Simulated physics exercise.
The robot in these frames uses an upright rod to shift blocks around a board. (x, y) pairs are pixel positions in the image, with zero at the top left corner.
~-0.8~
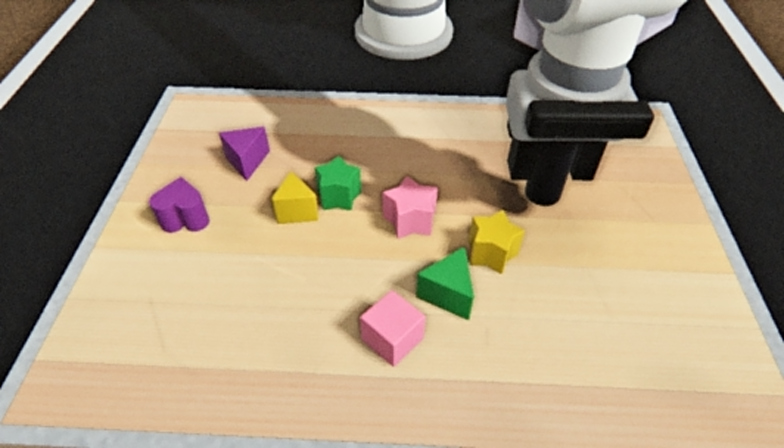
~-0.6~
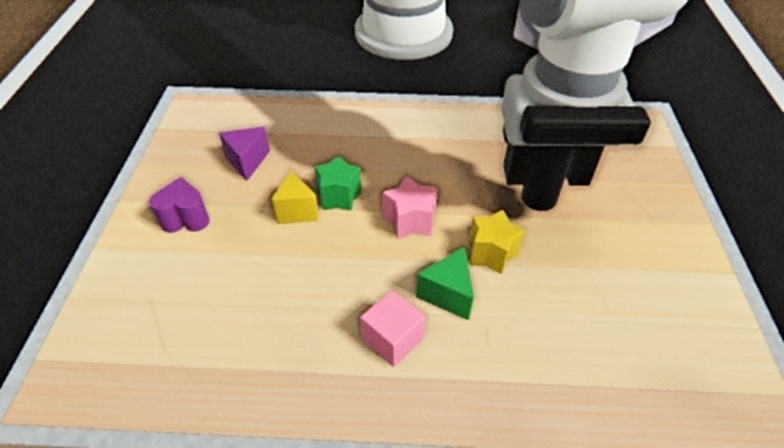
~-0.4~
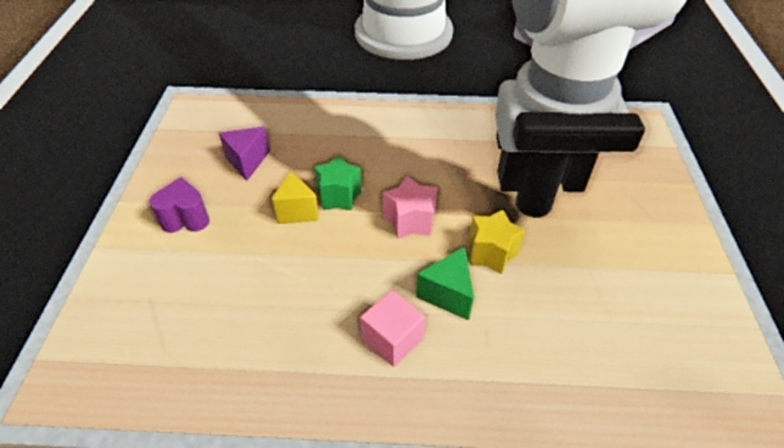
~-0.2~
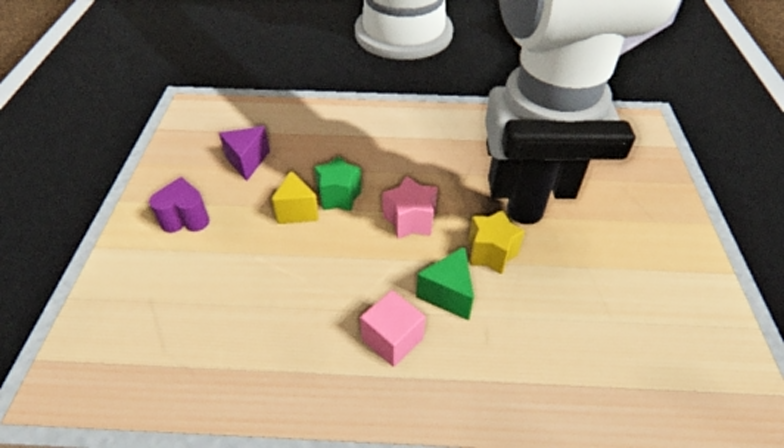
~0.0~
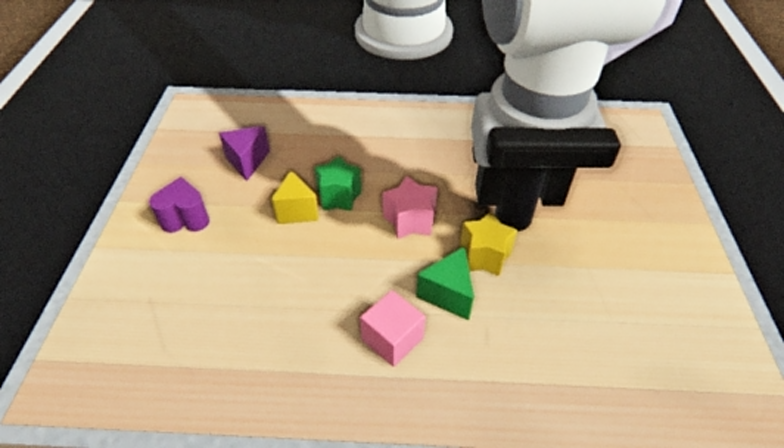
Robot arm sliding its black rod down and left across a wooden board of coloured blocks, nudging the yellow star slightly left.
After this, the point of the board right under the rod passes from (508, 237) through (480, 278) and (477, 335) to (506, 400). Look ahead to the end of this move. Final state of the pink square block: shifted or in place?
Moved away.
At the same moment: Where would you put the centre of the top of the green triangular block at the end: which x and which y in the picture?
At (399, 290).
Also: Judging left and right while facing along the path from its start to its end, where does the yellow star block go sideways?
Its shift is rightward.
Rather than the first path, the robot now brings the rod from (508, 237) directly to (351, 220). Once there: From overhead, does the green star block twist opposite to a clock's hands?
No
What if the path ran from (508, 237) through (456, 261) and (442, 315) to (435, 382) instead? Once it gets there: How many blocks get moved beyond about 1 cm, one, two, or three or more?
The number of blocks that move over 1 cm is three or more.
The first path, step by step. One third of the way, rod at (483, 262); pink square block at (386, 320), turned 15° anticlockwise; green triangular block at (414, 290); yellow star block at (456, 276).
Two thirds of the way, rod at (481, 320); pink square block at (380, 325); green triangular block at (399, 290); yellow star block at (440, 322), turned 30° clockwise.
At the end, rod at (511, 386); pink square block at (380, 325); pink star block in place; green triangular block at (399, 290); yellow star block at (440, 328), turned 45° clockwise.
